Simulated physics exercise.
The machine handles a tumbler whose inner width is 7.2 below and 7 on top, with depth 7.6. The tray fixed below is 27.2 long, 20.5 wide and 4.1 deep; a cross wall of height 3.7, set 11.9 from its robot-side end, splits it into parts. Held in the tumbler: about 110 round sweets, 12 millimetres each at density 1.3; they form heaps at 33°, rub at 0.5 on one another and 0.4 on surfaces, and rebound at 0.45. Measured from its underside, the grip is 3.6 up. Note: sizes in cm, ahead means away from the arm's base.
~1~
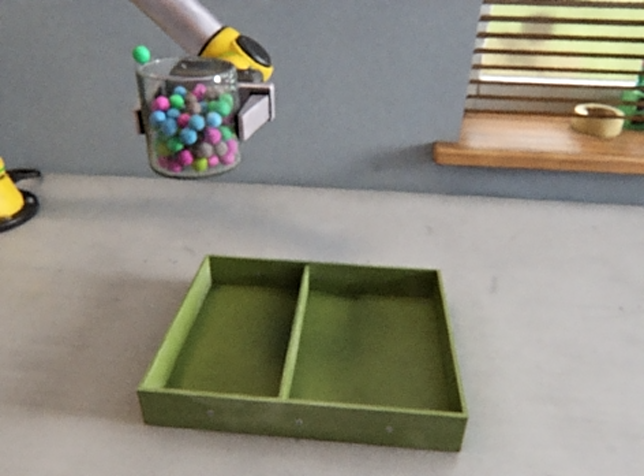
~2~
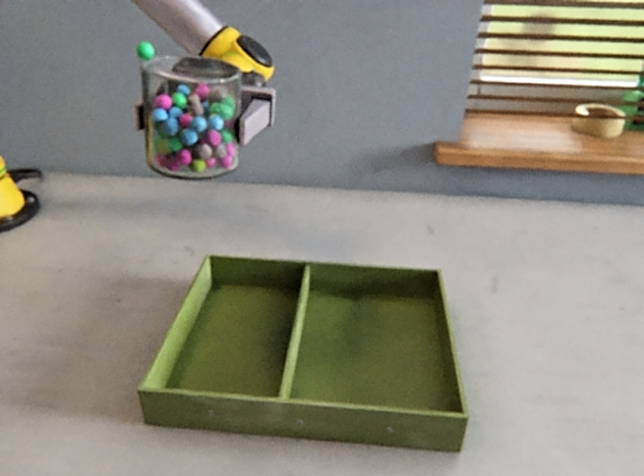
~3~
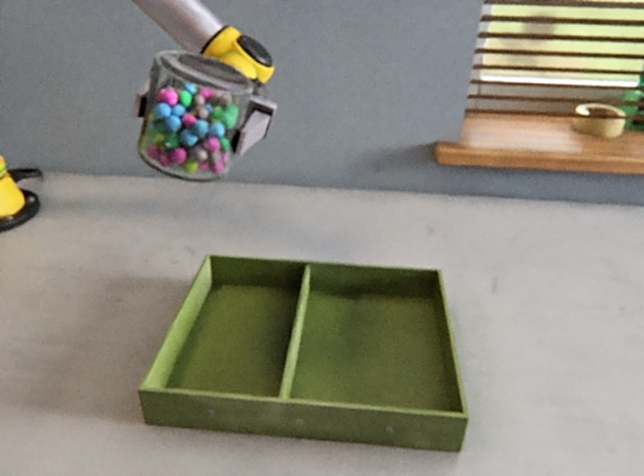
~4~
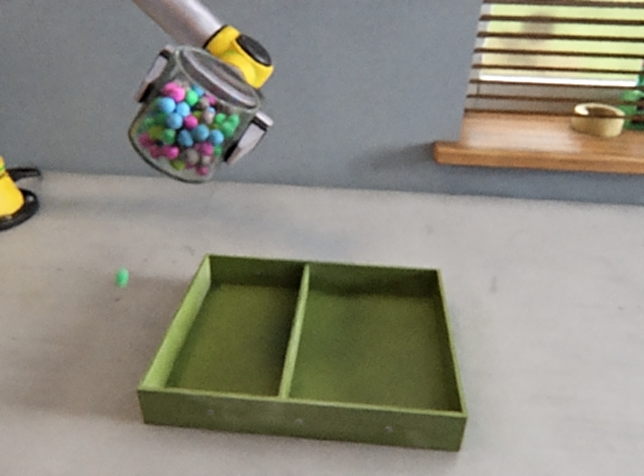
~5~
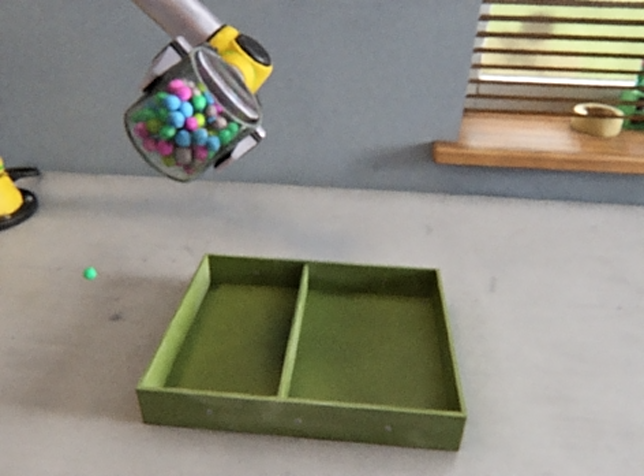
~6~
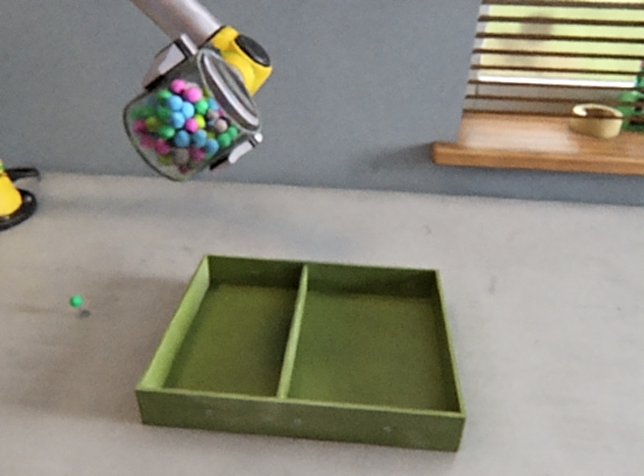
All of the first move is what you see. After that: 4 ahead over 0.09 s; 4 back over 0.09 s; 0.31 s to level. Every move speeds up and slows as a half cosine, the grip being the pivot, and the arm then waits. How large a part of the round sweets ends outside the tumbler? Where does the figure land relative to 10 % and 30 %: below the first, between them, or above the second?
It lands between 10 and 30 %.
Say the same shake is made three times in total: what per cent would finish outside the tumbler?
That share would be near 30 percent.
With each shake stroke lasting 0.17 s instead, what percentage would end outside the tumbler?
I'd expect close to 0 in a hundred.
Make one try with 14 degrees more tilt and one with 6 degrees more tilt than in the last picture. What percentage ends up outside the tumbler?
I'd say close to 35 and 25 per cent, in that order.
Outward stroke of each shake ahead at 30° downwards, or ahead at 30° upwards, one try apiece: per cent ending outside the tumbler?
About 5 and 40 per cent.
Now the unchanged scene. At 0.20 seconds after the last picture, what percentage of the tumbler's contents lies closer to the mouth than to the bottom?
Roughly 45 %.
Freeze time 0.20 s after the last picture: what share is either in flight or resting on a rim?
Some 13 percent.
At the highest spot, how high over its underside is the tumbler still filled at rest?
Around 7.0 cm above the underside.
Then, 0.20 s on, tilted 55° forward, highest piece 27 above the table; 94 in the tumbler, 1 on the table or floor, 14 in flight or on a rim.
Then, 0.39 s on, tilted 12° forward, highest piece 28 above the table; 93 in the tumbler, 11 in the far-side part, 3 in the robot-side part, 1 on the table or floor, 1 in flight or on a rim.
Then, 0.69 s on, level, highest piece 28 above the table; 93 in the tumbler, 10 in the far-side part, 3 in the robot-side part, 3 on the table or floor.
Then, 1.74 s on, level, highest piece 28 above the table; 93 in the tumbler, 10 in the far-side part, 3 in the robot-side part, 3 on the table or floor.
In the end, 93 in the tumbler, 10 in the far-side part, 3 in the robot-side part, 3 on the table or floor. That is 15 % outside the tumbler.
